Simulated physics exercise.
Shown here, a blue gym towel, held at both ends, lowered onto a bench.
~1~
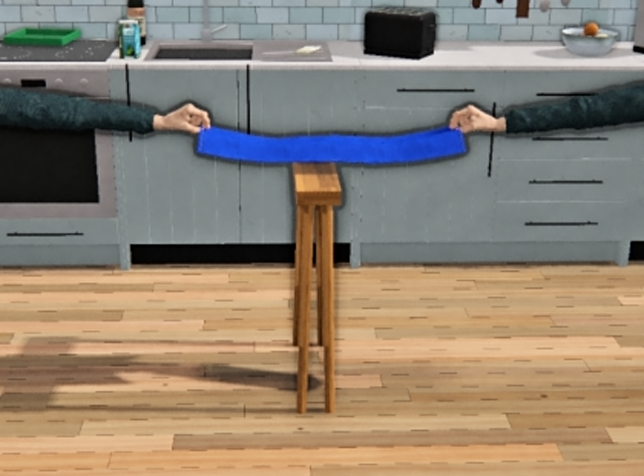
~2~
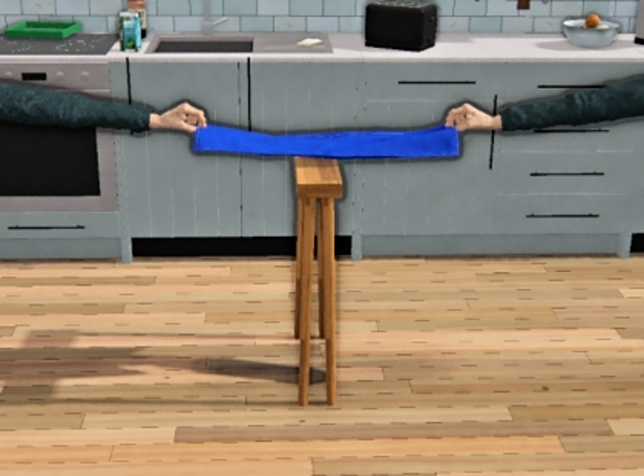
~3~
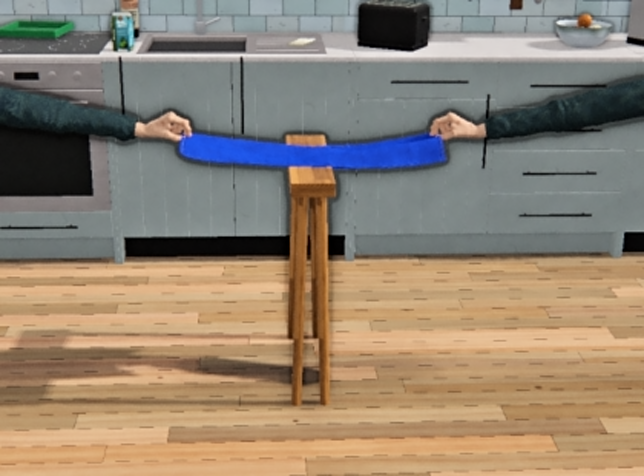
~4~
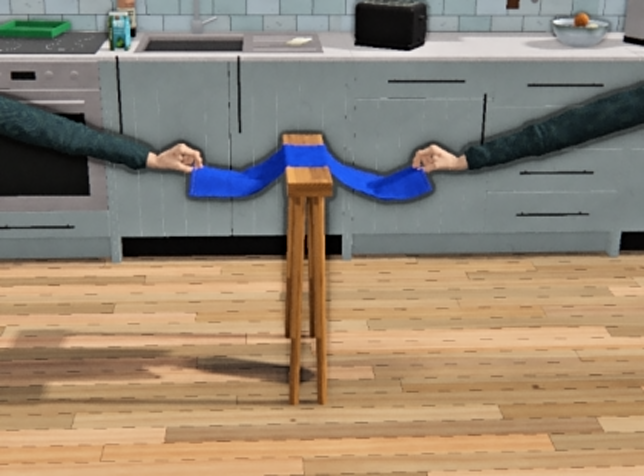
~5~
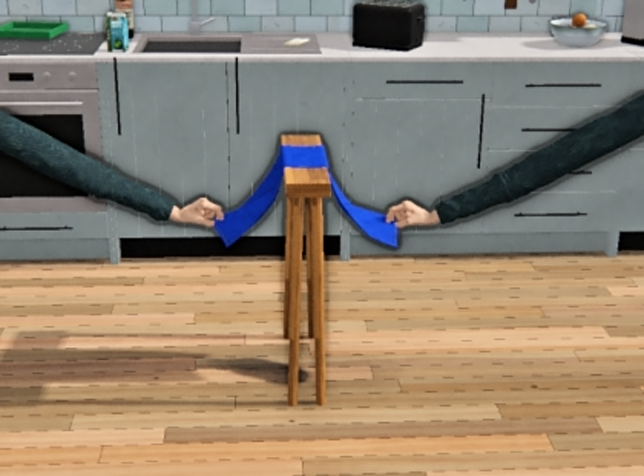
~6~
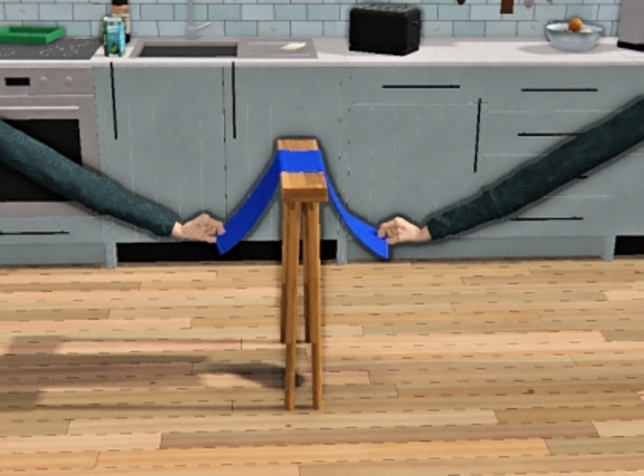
In a kitchen, two hands lower a blue towel over a narrow wooden bench.
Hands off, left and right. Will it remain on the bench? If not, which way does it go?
As it turns out, the blue gym towel keeps its place.
Then, 0.72 s past the final frame, gym towel hanging on both sides, left end near (293, 258), right end near (298, 266).
Then, 1.62 s past the final frame, gym towel hanging on both sides, left end near (288, 259), right end near (305, 269).
When it is over, gym towel hanging on both sides, left end near (278, 259), right end near (313, 269). The blue gym towel stays on top.
